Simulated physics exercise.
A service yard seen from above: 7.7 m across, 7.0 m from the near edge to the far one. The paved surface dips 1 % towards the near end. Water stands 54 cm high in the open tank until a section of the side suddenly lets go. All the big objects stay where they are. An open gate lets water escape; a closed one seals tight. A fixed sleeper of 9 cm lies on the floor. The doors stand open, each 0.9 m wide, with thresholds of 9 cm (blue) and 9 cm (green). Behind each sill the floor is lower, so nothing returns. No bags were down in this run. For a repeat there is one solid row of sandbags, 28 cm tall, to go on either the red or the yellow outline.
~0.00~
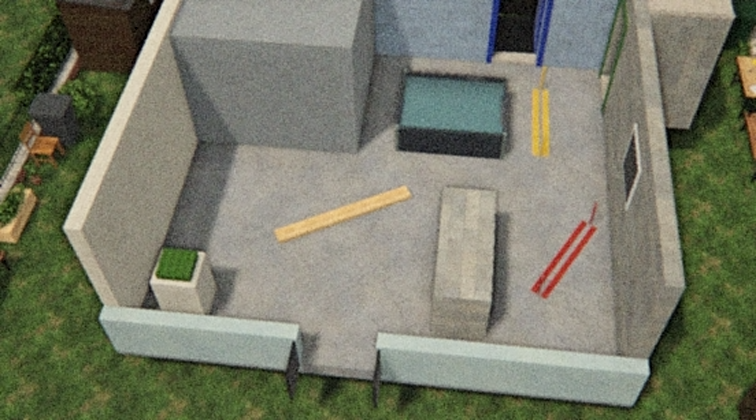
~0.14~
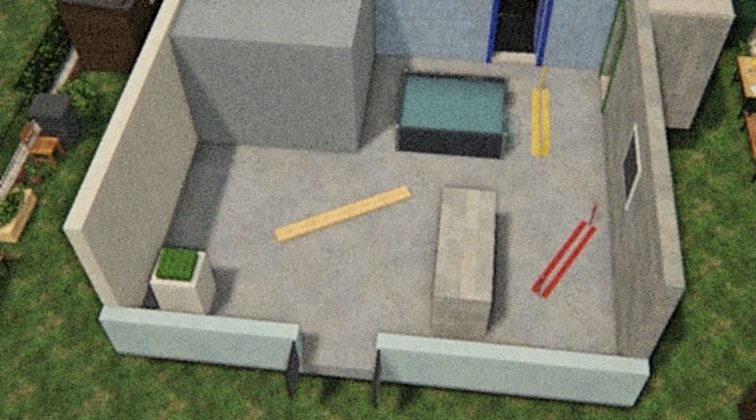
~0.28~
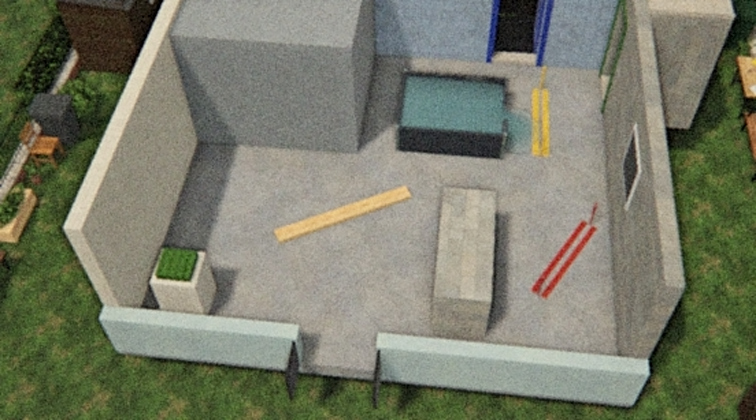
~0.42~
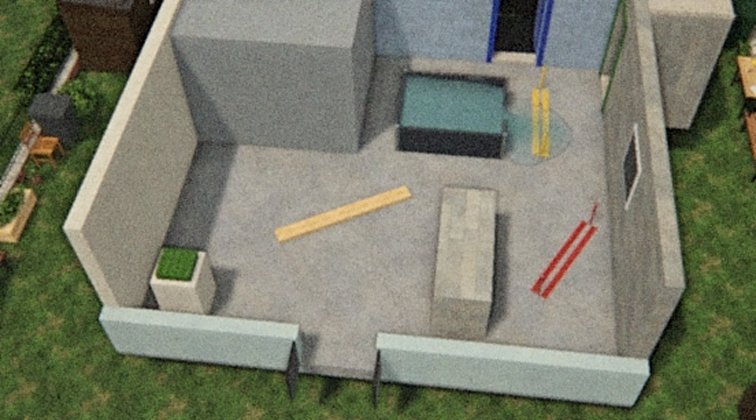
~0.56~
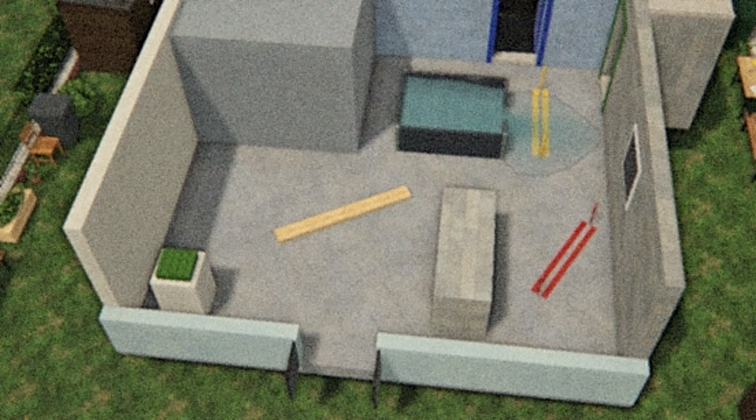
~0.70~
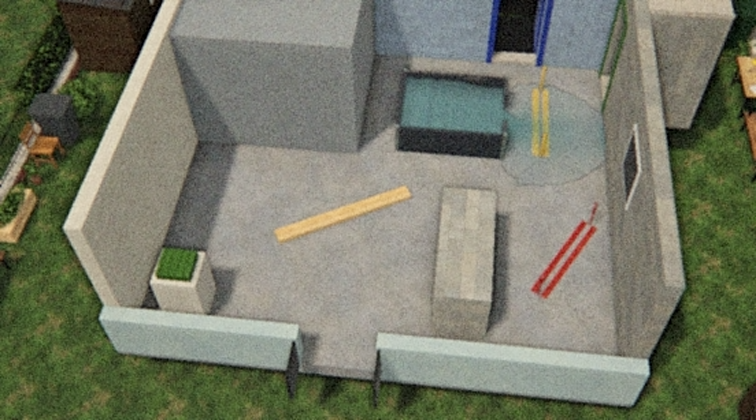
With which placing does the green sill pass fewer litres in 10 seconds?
Lay them on the yellow one.
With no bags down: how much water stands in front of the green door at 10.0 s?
Roughly 6.0 cm deep.
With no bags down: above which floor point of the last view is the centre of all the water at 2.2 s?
Around (499, 131).
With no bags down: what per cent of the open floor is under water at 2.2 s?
Near 15 per cent is wet.
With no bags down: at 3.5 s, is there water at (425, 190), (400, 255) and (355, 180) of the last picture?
In turn: Not reached, not reached, dry.
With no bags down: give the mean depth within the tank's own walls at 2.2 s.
Some 31 cm.
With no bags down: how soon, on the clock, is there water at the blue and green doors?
Arrival: Blue 1.6 s, green 0.9 s.
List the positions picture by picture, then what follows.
In the first frame, the open tank at (453, 105) is whole and still, 54 cm deep.
In the second frame, water pours out at (502, 123) and has run 0.4 m, to (515, 143); typically 7 cm deep outside, 54 cm at the open tank's back.
In the third frame, water pours out at (502, 123) and has run 0.8 m, to (540, 136); typically 9 cm deep outside, 54 cm at the open tank's back.
In the fourth frame, the front is at (566, 140), 1.2 m from the gap at (502, 123); 1.4 m2 of floor is under water; 54 cm left at the back of the open tank.
In the fifth frame, water pours out at (502, 122) and has run 1.8 m, to (595, 142); typically 4 cm deep outside, 54 cm at the open tank's back.
In the sixth frame, the front is at (605, 157), 2.0 m from the gap at (502, 122); 3.3 m2 of floor is under water; 49 cm left at the back of the open tank.
After 1.4 s water covers 15 % of the floor and is deepest (26 cm) near (512, 131) in the run without bags; in at the green door, 2 L with no bags, 5 L with the row on red, 0 L on yellow.
After 2.2 s water covers 15 % of the floor and is deepest (26 cm) near (594, 73) in the run without bags; in at the green door, 20 L with no bags, 24 L with the row on red, 0 L on yellow.
After 3.5 s water covers 35 % of the floor and is deepest (17 cm) near (594, 79) in the run without bags; in at the green door, 53 L with no bags, 56 L with the row on red, 0 L on yellow.
After 6.0 s water covers 45 % of the floor and is deepest (11 cm) near (540, 373) in the run without bags; in at the green door, 75 L with no bags, 80 L with the row on red, 0 L on yellow.
After 10.0 s water covers 60 % of the floor and is deepest (10 cm) near (575, 377) in the run without bags; in at the green door, 77 L with no bags, 81 L with the row on red, 0 L on yellow.
